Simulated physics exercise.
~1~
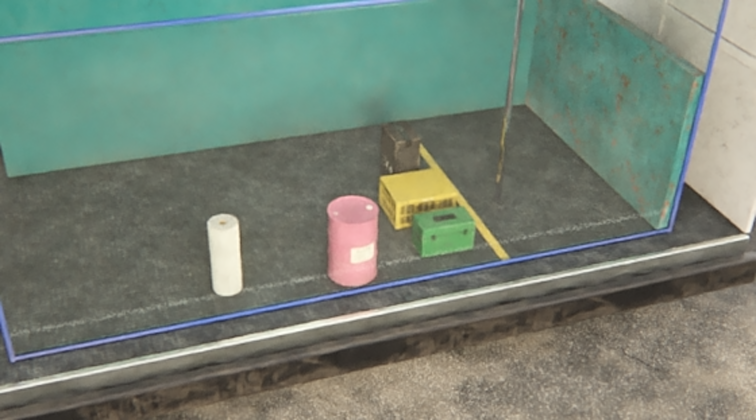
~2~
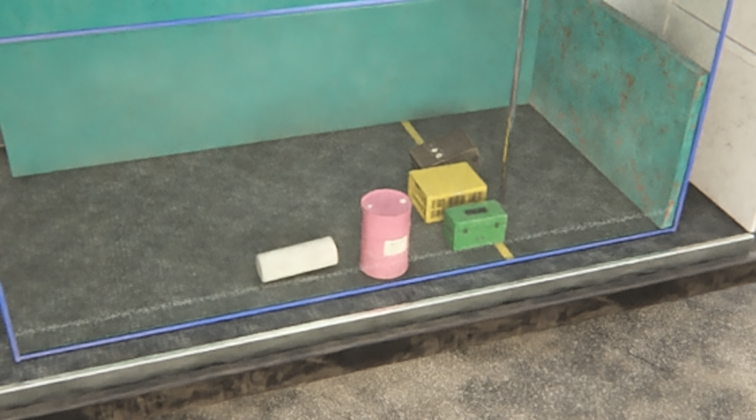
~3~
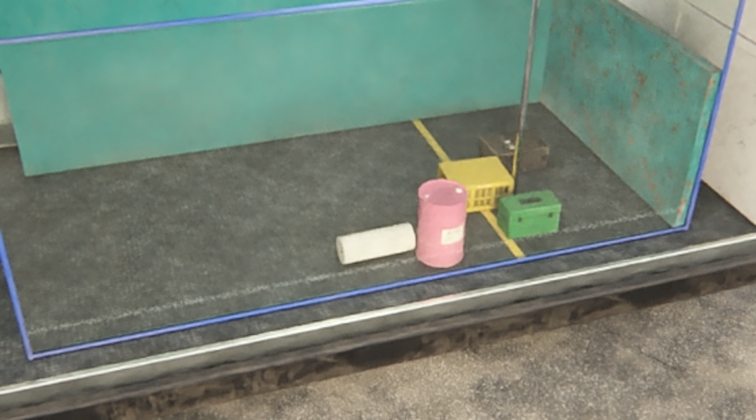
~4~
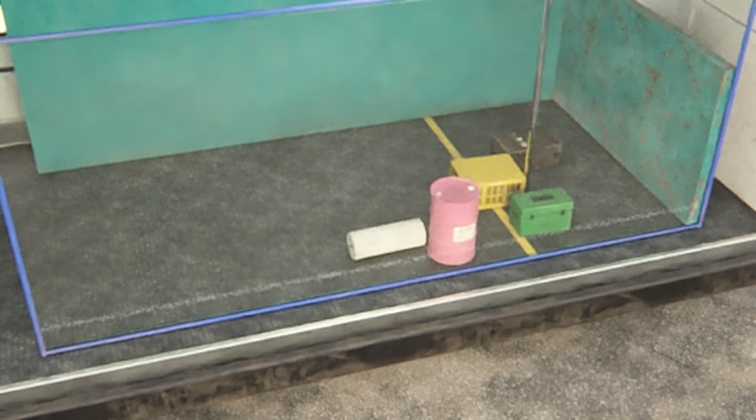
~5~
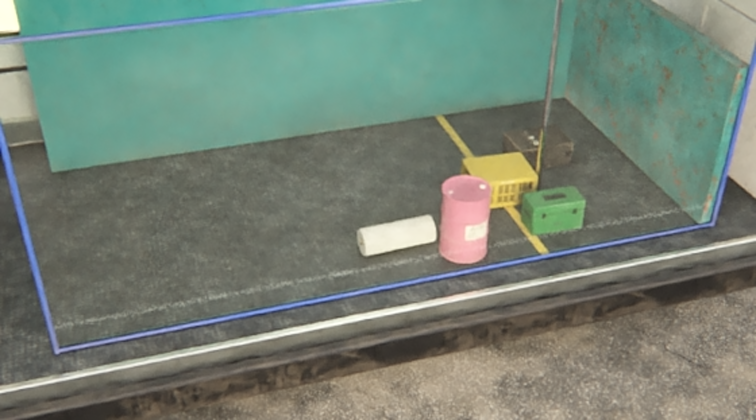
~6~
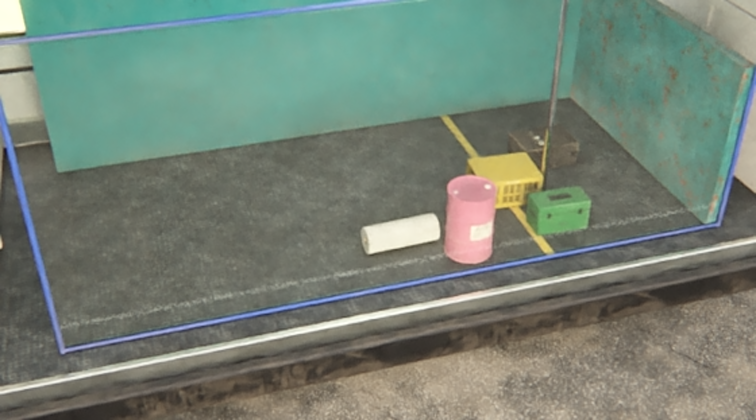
On the dark floor of a glass-fronted bay, a white roll and a black pack toppled as they slid right with a pink drum, yellow crate and green toolbox; the pack and toolbox crossed the yellow line, while the upright drum stopped short.
